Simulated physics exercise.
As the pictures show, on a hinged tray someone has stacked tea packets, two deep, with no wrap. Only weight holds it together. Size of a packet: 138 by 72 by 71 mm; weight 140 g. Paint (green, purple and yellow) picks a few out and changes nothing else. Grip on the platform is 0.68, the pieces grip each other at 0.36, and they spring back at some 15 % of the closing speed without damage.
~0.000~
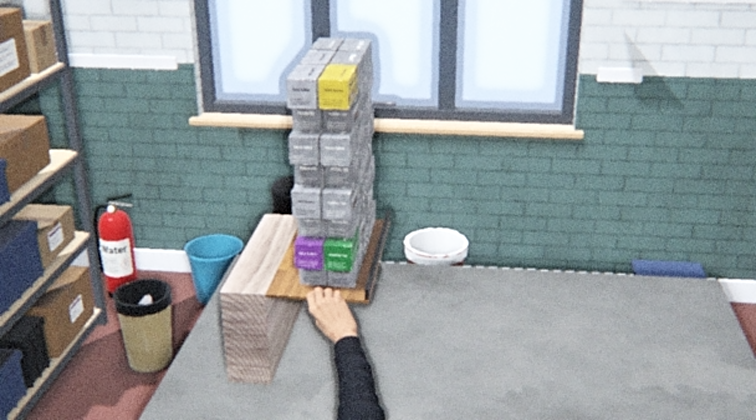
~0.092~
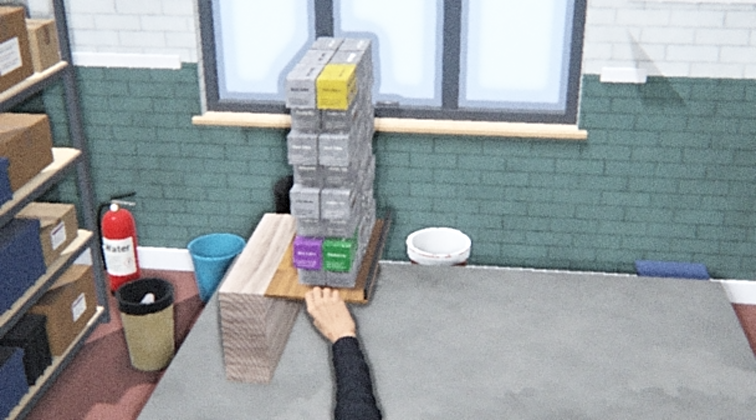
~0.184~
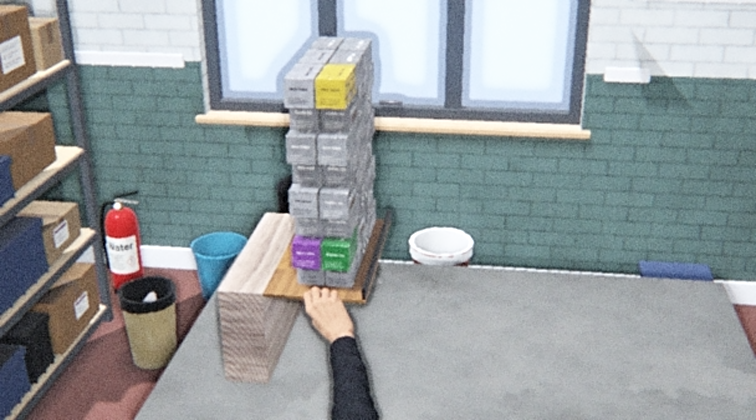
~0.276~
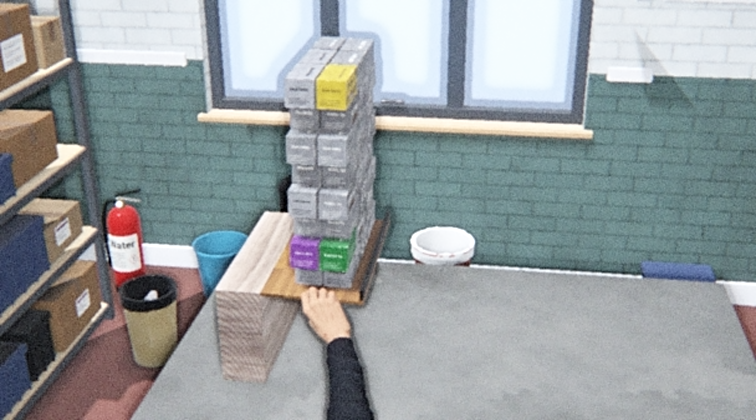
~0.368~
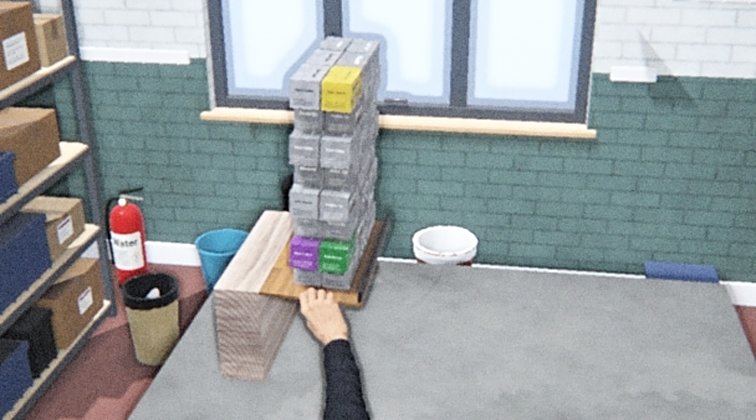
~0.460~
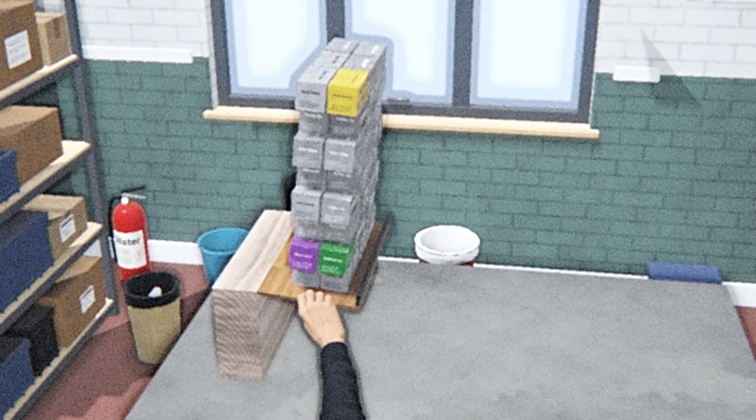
In a storeroom, a hand slightly tilts a wooden tray carrying a tall packet stack.
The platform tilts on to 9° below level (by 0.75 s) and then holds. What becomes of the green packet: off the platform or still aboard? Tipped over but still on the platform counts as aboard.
That packet falls off.
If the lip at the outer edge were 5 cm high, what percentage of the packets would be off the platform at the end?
Then 80 per cent.
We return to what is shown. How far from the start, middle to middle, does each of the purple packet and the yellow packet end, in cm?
About: Purple 8, yellow 106.
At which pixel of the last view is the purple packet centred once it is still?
Around (332, 258).
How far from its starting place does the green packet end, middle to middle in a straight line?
Some 40 cm.
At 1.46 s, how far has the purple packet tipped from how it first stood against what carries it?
About 50°.
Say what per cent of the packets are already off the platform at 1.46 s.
At that moment 80 per cent.
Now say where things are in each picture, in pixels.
In the first picture (places mark the middle of the side facing us; the camera moves round a little; leans and shifts are taken against what carries them), platform's outer corner (366, 302) slope 0°; green packet (338, 259); purple packet (308, 258); yellow packet (333, 95); nothing disturbed.
The second picture shows platform's outer corner (365, 302) slope 0°; green packet (337, 259).
The third picture shows platform's outer corner (364, 302) slope 0°; green packet (335, 259).
The fourth picture shows platform's outer corner (361, 303) slope 1°; green packet (334, 259).
The fifth picture shows platform's outer corner (359, 305) slope 3°; green packet (333, 261).
The sixth picture shows platform's outer corner (357, 309) slope 5°; green packet (332, 263); yellow packet (343, 100); purple packet (303, 259); nothing disturbed.
After 0.80 s, slope 9°; none of the 48 packets off the platform, 48 disturbed; green packet leaning 4°; yellow packet leaning 4°.
After 1.06 s, slope 9°; 21 of the 48 packets off the platform; green packet leaning 22°; yellow packet leaning 22°, 26 mm lower.
After 1.26 s, slope 9°; 39 of the 48 packets off the platform; green packet leaning 59°, 56 mm lower; yellow packet leaning 59°, 24 cm lower.
After 1.46 s, slope 9°; 39 of the 48 packets off the platform; green packet on its side; yellow packet leaning 65°, 62 cm lower.
By the end (2.2 s), slope 9°; 39 of the 48 packets off the platform; green packet on its side; yellow packet on its side; purple packet leaning 45°. As the last picture would show them, middles, green packet near (411, 367), yellow packet near (606, 385).
